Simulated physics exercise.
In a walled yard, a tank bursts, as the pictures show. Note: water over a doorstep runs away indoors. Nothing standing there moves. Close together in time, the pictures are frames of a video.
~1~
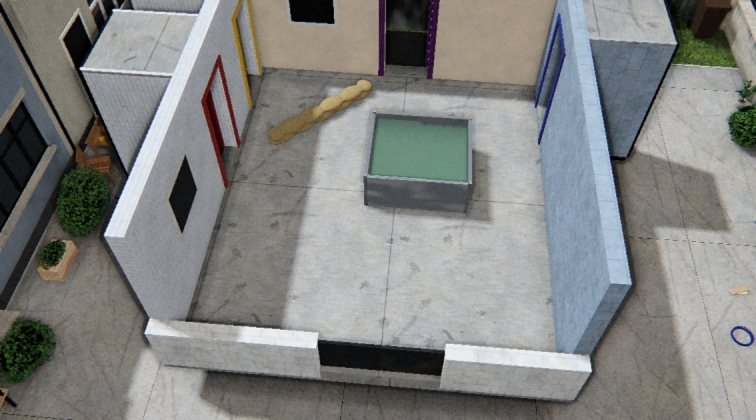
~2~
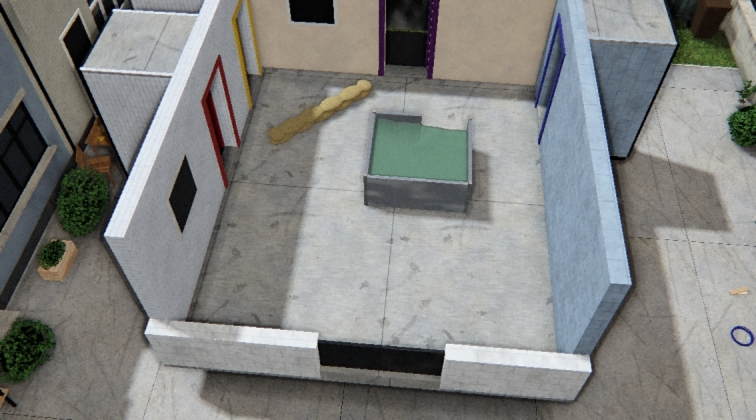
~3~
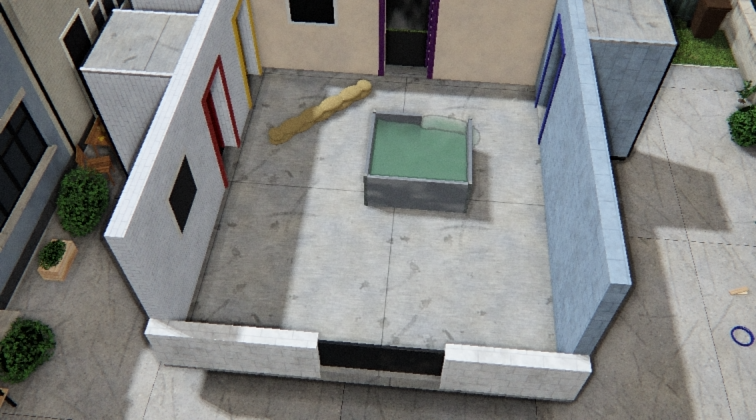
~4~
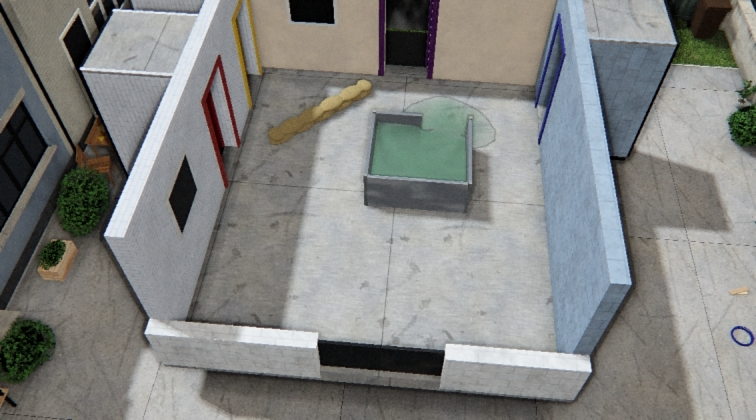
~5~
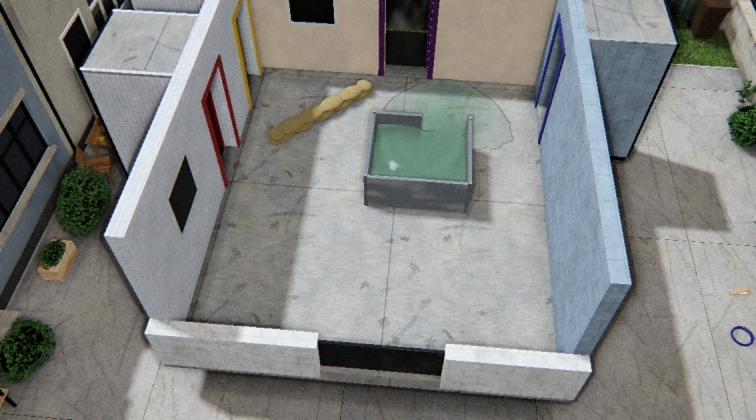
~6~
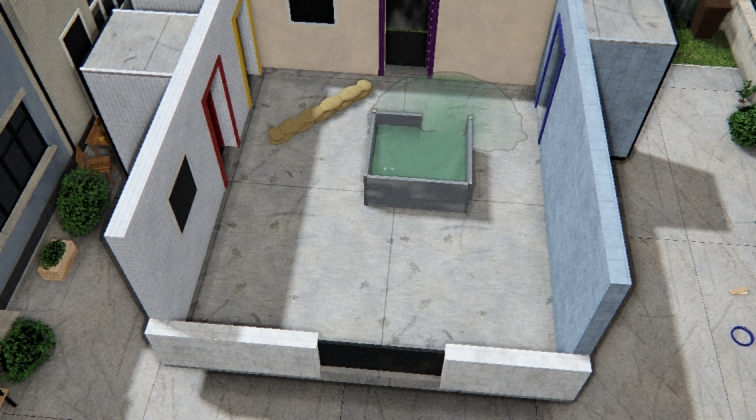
The footage shows an open grey tank of green water standing still in a walled yard; then its far side breaks open, and water pours through the gap and spreads across the paving behind it and to the right.
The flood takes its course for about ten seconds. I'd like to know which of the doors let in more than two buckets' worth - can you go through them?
As I see it, the red door stays inside what's allowed there. The blue door goes beyond what's allowed there. The yellow door goes beyond what's allowed there. The purple door goes beyond what's allowed there.
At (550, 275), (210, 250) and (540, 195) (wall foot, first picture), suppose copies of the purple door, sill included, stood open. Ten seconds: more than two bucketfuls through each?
Same order as asked - stays within the limit, stays within the limit and stays within the limit.
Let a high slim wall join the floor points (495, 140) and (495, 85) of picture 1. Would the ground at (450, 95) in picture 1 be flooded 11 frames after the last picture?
My call for that spot - a puddle.
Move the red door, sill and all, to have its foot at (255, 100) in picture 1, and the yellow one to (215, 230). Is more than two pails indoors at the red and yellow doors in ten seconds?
As I see it, the red door crosses the limit, and the yellow door remains below the limit.
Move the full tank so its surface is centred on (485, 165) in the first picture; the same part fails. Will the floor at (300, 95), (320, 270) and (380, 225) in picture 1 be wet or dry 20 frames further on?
In the order asked: Reached by the flood, not reached, not reached.
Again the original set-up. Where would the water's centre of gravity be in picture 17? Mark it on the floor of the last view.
At about (437, 140).
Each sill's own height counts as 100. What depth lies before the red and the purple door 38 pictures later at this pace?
Around 90 in a hundred for the first and 110 in a hundred for the second.
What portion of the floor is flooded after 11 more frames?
Near 20 in a hundred.
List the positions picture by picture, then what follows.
The open tank at (420, 149) is whole and still, in the first picture.
The front is at a hidden place, out from the gap on the open tank's far side, in the second picture.
The front is at a hidden place, out from the gap on the open tank's far side, in the third picture.
Water pours out on the open tank's far side and has run to (440, 99), in the fourth picture.
The front is at (455, 80), out from the gap on the open tank's far side, in the fifth picture.
Water pours out on the open tank's far side and has run to (487, 83), in the sixth picture.
A moment on, water covers 15 % of the floor; the red door not reached, the blue door wet at the sill, nothing in, the yellow door not reached, the purple door over two buckets in.
Next, water covers 20 % of the floor; the red door not reached, the blue door under two buckets in, the yellow door not reached, the purple door over two buckets in.
Then, water covers 40 % of the floor; the red door not reached, the blue door over two buckets in, the yellow door over two buckets in, the purple door far over two buckets in.
Later, water covers 65 % of the floor; the red door wet at the sill, nothing in, the blue door far over two buckets in, the yellow door over two buckets in, the purple door far over two buckets in.
In the end, water covers 90 % of the floor; the red door wet at the sill, nothing in, the blue door far over two buckets in, the yellow door far over two buckets in, the purple door far over two buckets in.
